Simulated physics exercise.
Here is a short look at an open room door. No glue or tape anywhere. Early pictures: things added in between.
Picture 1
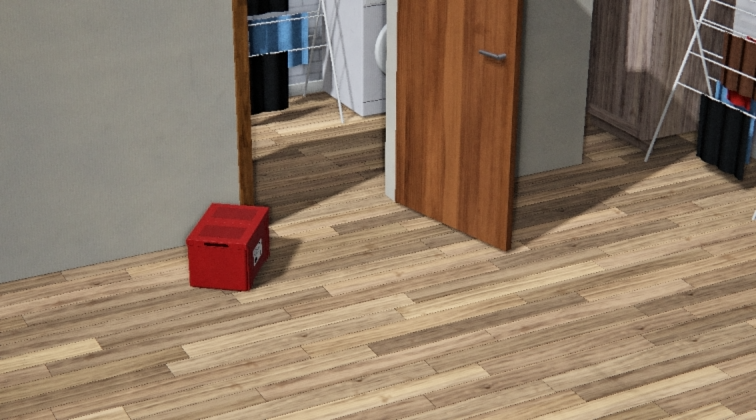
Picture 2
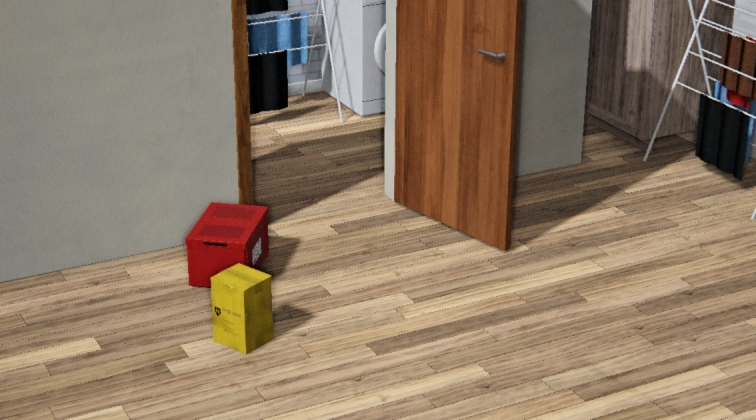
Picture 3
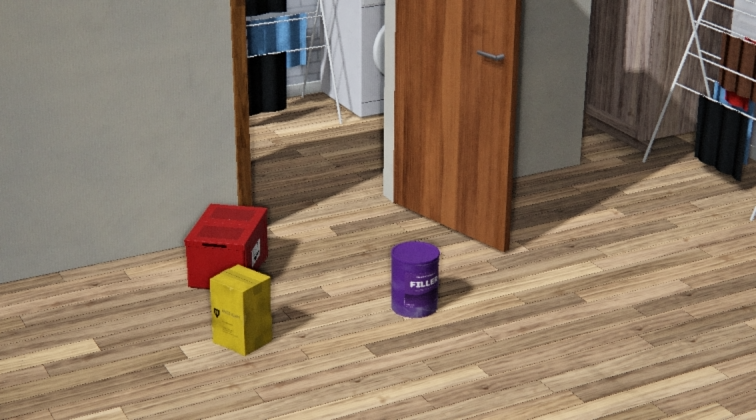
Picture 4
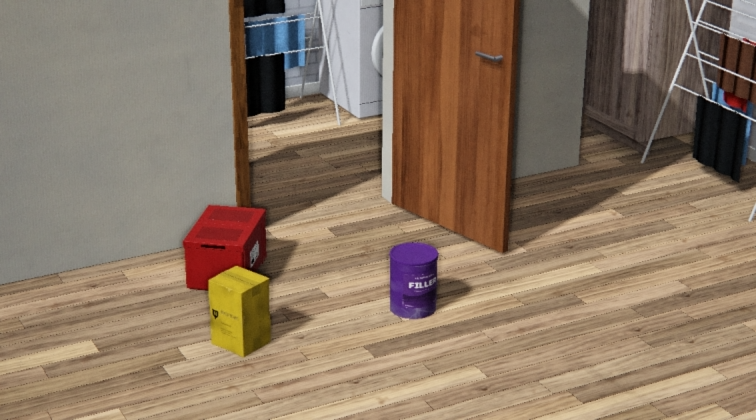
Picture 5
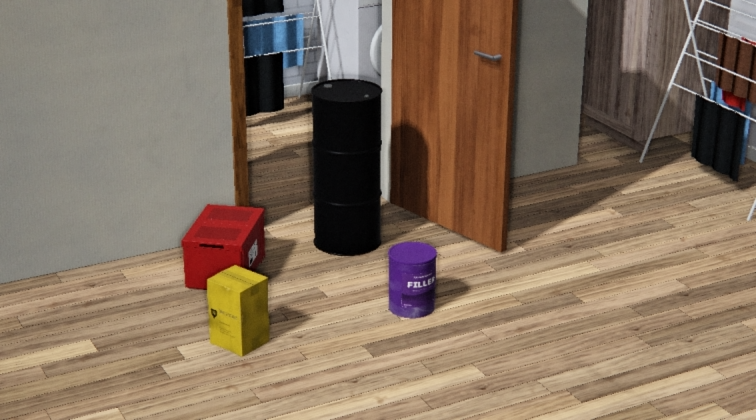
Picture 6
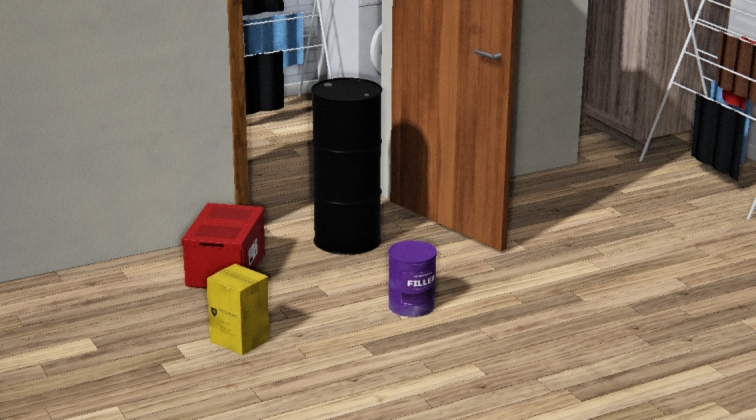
In a room with a wide-open wooden door, a red tote sat by the wall, then a yellow box, a purple pail and a black drum appeared in turn, while the door stayed still.
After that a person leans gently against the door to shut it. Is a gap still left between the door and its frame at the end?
The door will be held back from its frame.
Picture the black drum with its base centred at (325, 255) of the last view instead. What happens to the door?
What you'd see next is that it is halted early.
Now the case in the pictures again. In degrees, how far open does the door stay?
Some 55°.
Then, 0.60 s after the last picture, door 85° open.
Then, 0.90 s after the last picture, door 66° open.
At rest, door 57° open; all 4 in place. Seen from the same camera at the end, black drum near (346, 166).
